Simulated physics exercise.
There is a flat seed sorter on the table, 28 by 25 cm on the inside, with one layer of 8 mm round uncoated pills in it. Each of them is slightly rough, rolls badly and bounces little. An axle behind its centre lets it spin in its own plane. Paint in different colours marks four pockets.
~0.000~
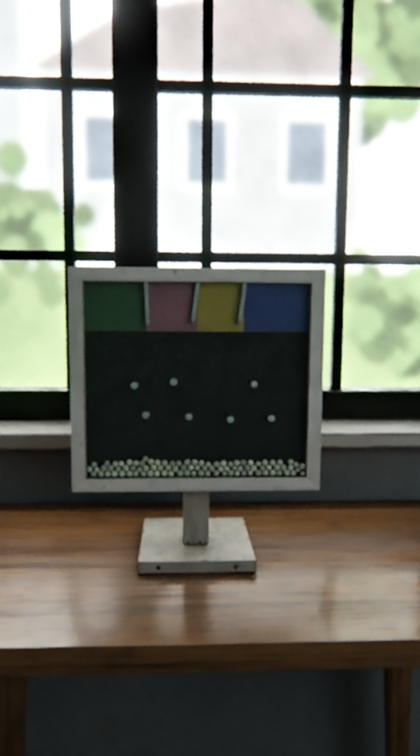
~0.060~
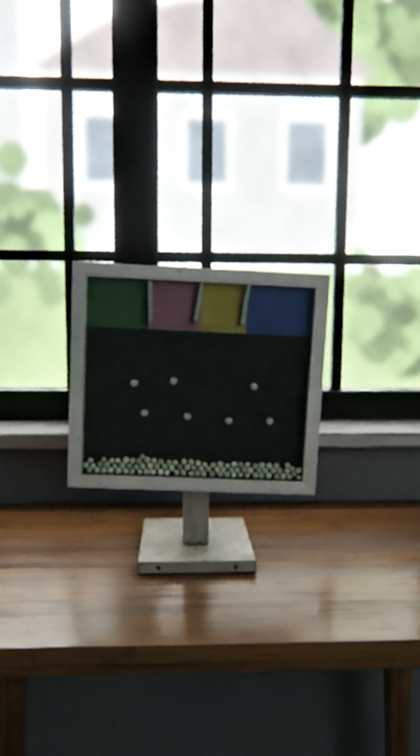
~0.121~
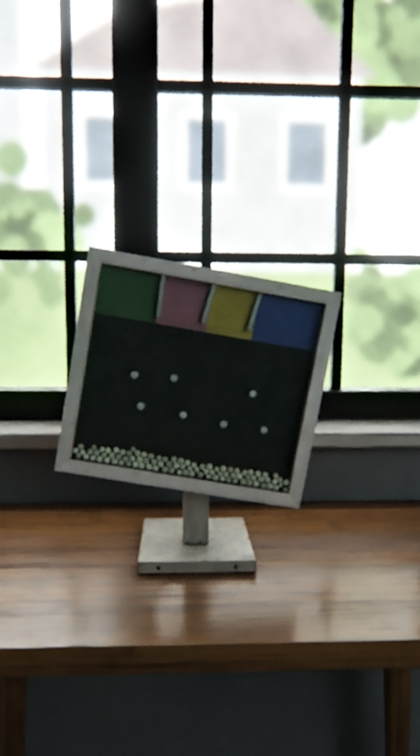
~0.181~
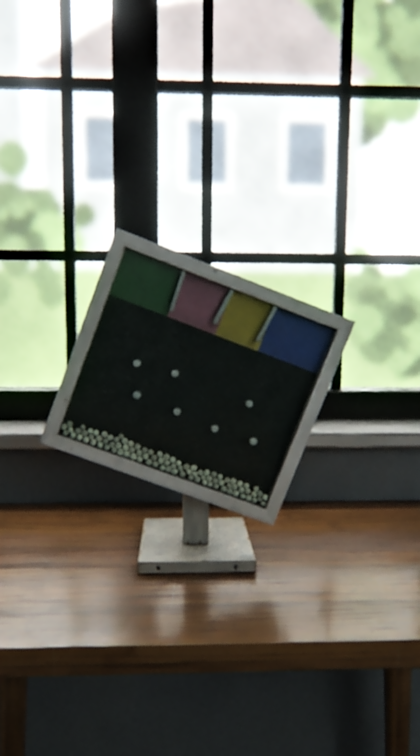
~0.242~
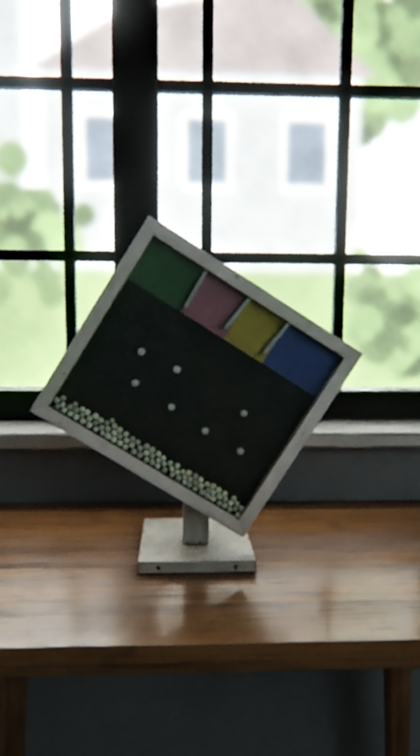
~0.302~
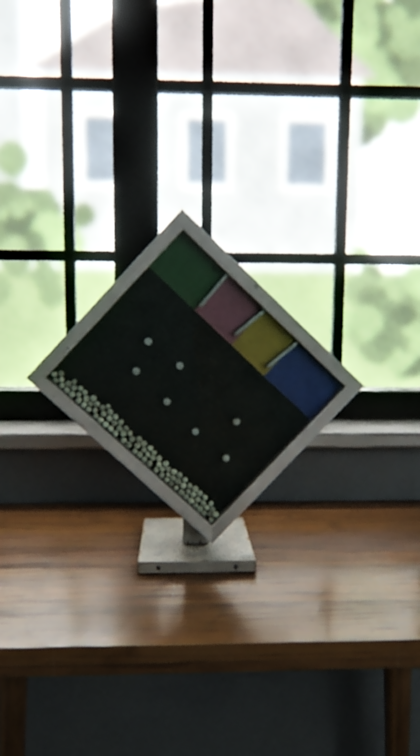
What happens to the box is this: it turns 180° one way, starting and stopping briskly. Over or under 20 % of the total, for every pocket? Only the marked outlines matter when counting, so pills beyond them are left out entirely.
Pink: Under, blue: Over, green: Under, yellow: Under.
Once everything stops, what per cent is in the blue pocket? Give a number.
The answer is near 80 percent.
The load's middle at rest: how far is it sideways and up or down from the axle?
Some 9 cm left and 10 cm below.
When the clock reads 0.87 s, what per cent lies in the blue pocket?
I'd put it around 20 in a hundred.
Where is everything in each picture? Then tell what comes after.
Level; about 90 pills; pills' middle (197, 468); highest (145, 459); pink (172, 307), blue (277, 308), green (115, 306), yellow (221, 307), in the first frame.
Turned 2° clockwise; pills' middle (194, 468); highest (142, 457); 7 fixed pegs, one at (145, 412), in the second frame.
Turned 10° clockwise; pills' middle (183, 467); highest (81, 447); wall ends (158, 316), (203, 320), (249, 329), in the third frame.
Turned 21° clockwise; pills' middle (167, 463); highest (70, 424), in the fourth frame.
Turned 32° clockwise; pills' middle (151, 456); highest (63, 398), in the fifth frame.
Turned 43° clockwise; pills' middle (140, 448); highest (61, 374); pink (229, 310), blue (304, 381), green (188, 271), yellow (264, 343), in the sixth frame.
By 0.59 s, it stands 96° clockwise; the pills' middle is 10 cm left of and 7 cm below the centre; nothing in the marked areas.
By 0.87 s, it stands 148° clockwise; the pills' middle is 9 cm left of and 6 cm below the centre; blue 20 %.
By 1.11 s, it stands 180° clockwise; the pills' middle is 9 cm left of and 9 cm below the centre; pink 5 %, blue 80 %, yellow 5 %.
Settled by 1.6 s, it stands 180° clockwise; pink 5 %, blue 80 %, green 0 %, yellow 5 %, elsewhere 5 %.
